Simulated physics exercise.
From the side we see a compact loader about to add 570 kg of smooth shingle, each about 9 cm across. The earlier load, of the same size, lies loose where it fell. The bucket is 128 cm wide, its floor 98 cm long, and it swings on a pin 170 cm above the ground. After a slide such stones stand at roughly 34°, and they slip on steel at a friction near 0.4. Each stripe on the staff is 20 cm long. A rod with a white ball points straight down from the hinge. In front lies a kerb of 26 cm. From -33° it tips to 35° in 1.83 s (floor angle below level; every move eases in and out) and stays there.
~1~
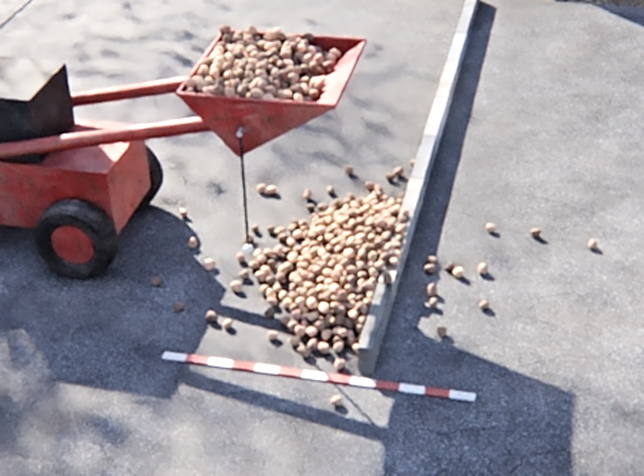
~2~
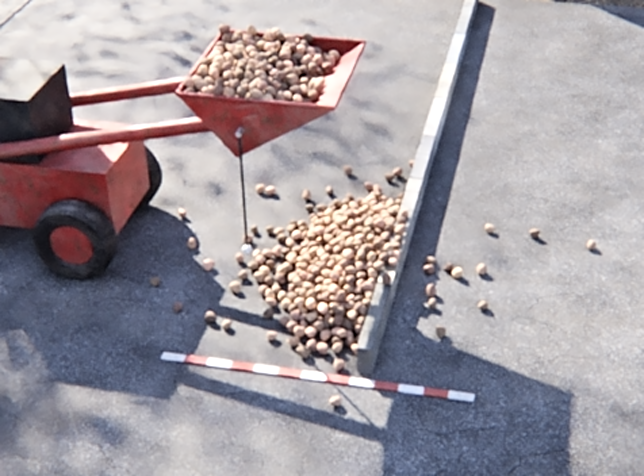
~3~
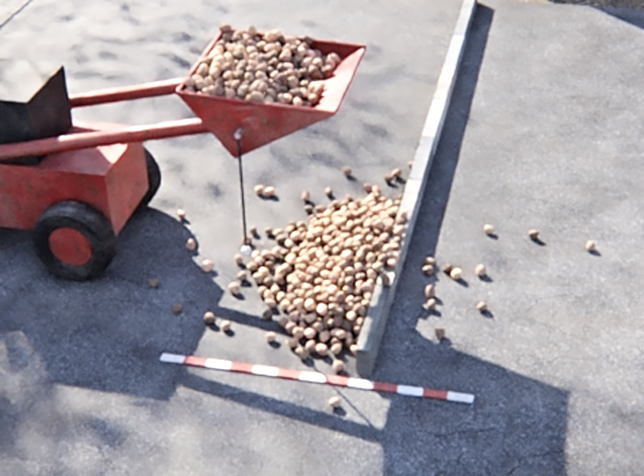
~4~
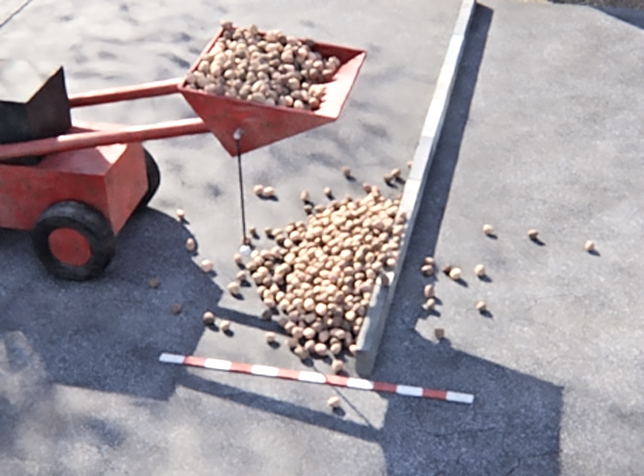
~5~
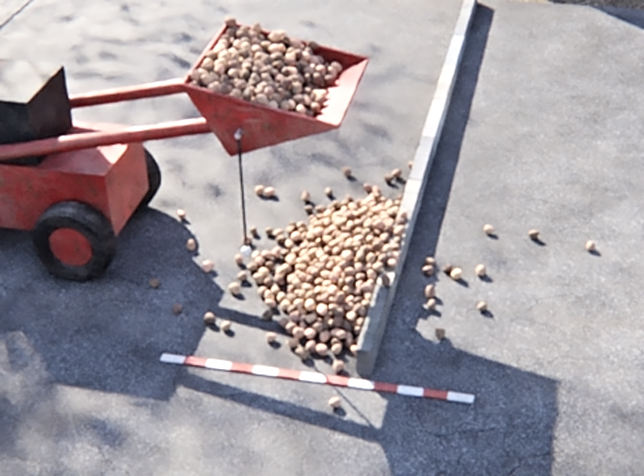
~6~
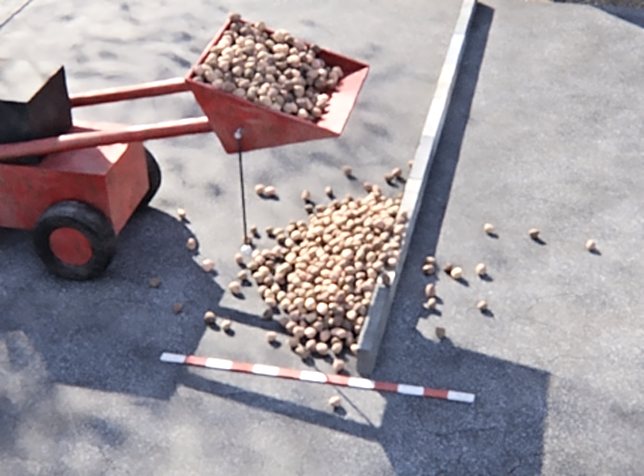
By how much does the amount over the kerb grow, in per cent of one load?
Close to 55 parts in a hundred.
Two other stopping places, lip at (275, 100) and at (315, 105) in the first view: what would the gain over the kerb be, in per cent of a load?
First some 5, then 30 per cent.
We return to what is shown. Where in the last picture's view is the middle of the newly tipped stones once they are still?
Their middle is at about (413, 265).
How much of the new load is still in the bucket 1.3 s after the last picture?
About 30 per cent.
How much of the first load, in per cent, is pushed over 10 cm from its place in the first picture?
About 15 per cent.
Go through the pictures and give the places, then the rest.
In the first picture, the bucket is at -33°, its lip at (335, 107); the top of the load is at (261, 39). The earlier load is highest near (371, 245), 34 cm above ground level, 98 % on this side of the kerb, 2 % over the kerb.
The second picture shows lip at (335, 108), floor tilted -32°, highest stones at (261, 39).
In the third picture, the bucket is at -30°, its lip at (335, 113); the top of the load is at (250, 40).
In the fourth picture, the bucket is at -26°, its lip at (336, 119); the top of the load is at (238, 44).
In the fifth picture, the bucket is at -21°, its lip at (338, 127); the top of the load is at (233, 40).
In the sixth picture, the bucket is at -16°, its lip at (340, 135); the top of the load is at (233, 37).
Then, 0.8 s after the last picture the floor is at 24°; in per cent of one load, 97 in the bucket, 100 on this side of the kerb, 2 over the kerb; the foremost stones are at (492, 268).
Then, 1.3 s after the last picture the floor is at 35°; in per cent of one load, 31 in the bucket, 159 on this side of the kerb, 10 over the kerb; the foremost stones are at (492, 268).
Then, 1.7 s after the last picture the floor is at 35°; in per cent of one load, 5 in the bucket, 160 on this side of the kerb, 36 over the kerb; the foremost stones are at (520, 265).
Then, 4.5 s after the last picture the floor is at 35°; in per cent of one load, 0 in the bucket, 142 on this side of the kerb, 58 over the kerb; the foremost stones are at (608, 296). Net gain over the kerb, 55.
